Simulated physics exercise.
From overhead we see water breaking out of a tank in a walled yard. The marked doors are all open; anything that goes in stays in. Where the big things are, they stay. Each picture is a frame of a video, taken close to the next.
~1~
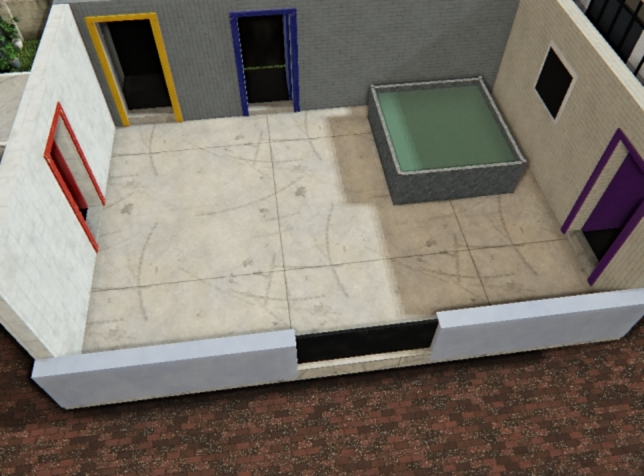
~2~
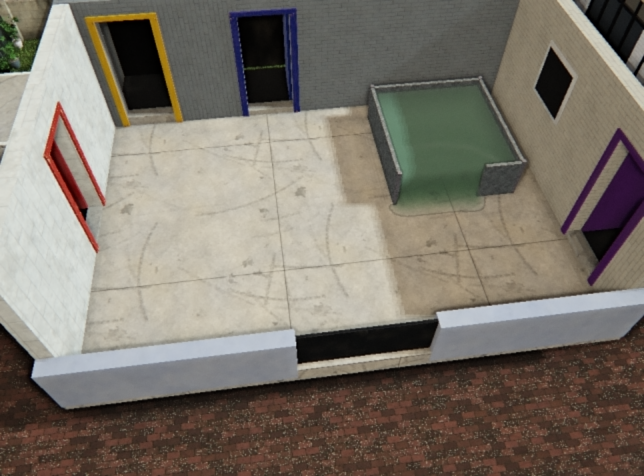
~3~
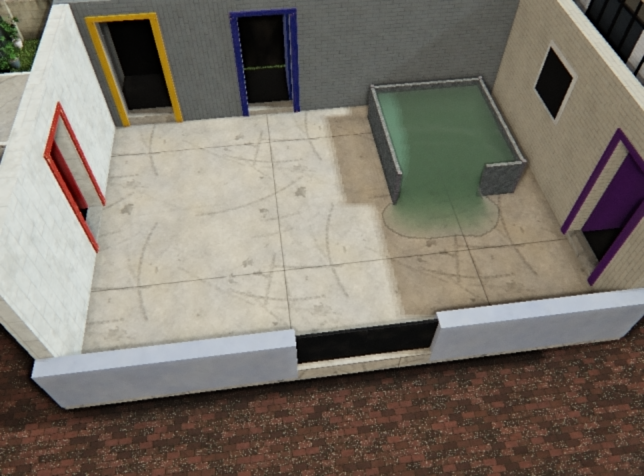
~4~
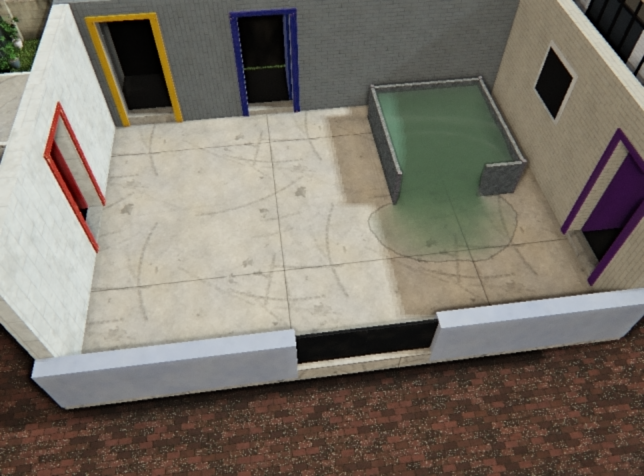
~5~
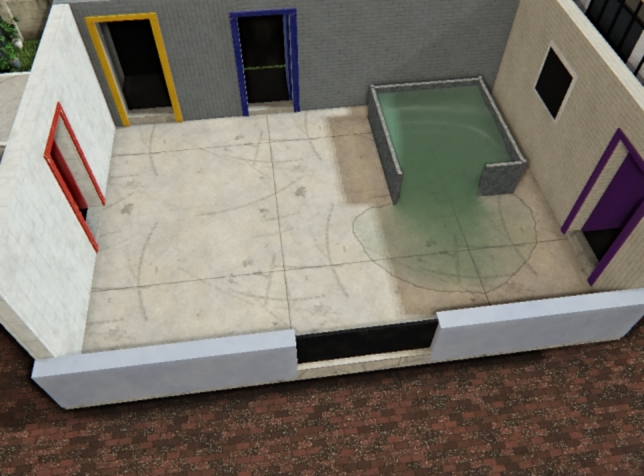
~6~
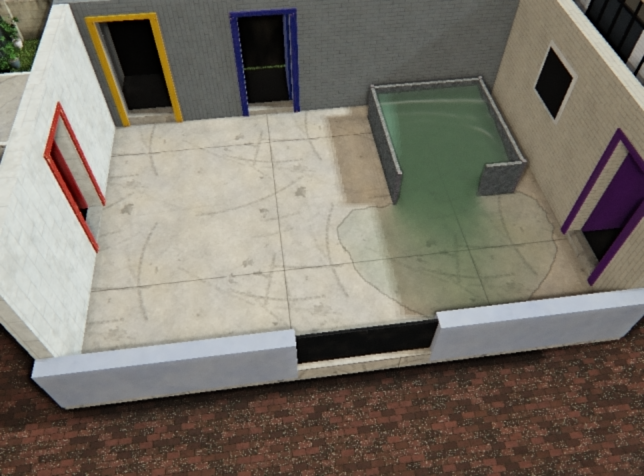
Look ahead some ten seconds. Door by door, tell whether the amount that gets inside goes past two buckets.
Outcome: Blue door: Two buckets or fewer, yellow door: Two buckets or fewer, purple door: Over two buckets, red door: Over two buckets.
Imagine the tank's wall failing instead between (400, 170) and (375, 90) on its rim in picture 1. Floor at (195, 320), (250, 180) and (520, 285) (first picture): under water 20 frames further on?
The first spot is soaked, the second soaked and the third spared.
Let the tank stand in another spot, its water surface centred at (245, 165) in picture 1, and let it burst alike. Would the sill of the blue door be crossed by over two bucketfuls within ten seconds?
Well, the way I see it, the blue door never reaches the limit.
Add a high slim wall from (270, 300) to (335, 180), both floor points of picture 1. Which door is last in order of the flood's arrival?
I say the blue door.
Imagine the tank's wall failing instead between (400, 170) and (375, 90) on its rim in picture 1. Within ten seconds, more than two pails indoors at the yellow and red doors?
The yellow door tops the limit, while the red door tops the limit.
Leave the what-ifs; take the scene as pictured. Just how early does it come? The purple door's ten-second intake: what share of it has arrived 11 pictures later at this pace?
It works out at roughly 0 percent of the ten-second total.
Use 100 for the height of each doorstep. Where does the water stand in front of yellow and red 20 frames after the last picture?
The first is near 0 per cent, the second near 0 per cent.
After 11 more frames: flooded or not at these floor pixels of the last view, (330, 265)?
Looking there, it would be swamped.
A moment on, water covers 25 % of the floor; the blue door not reached, the yellow door not reached, the purple door wet at the sill, nothing in, the red door not reached.
Next, water covers 30 % of the floor; the blue door not reached, the yellow door not reached, the purple door wet at the sill, nothing in, the red door not reached.
Then, water covers 50 % of the floor; the blue door not reached, the yellow door not reached, the purple door over two buckets in, the red door not reached.
Later, water covers 75 % of the floor; the blue door not reached, the yellow door wet at the sill, nothing in, the purple door over two buckets in, the red door under two buckets in.
In the end, water covers 95 % of the floor; the blue door under two buckets in, the yellow door wet at the sill, nothing in, the purple door over two buckets in, the red door over two buckets in.
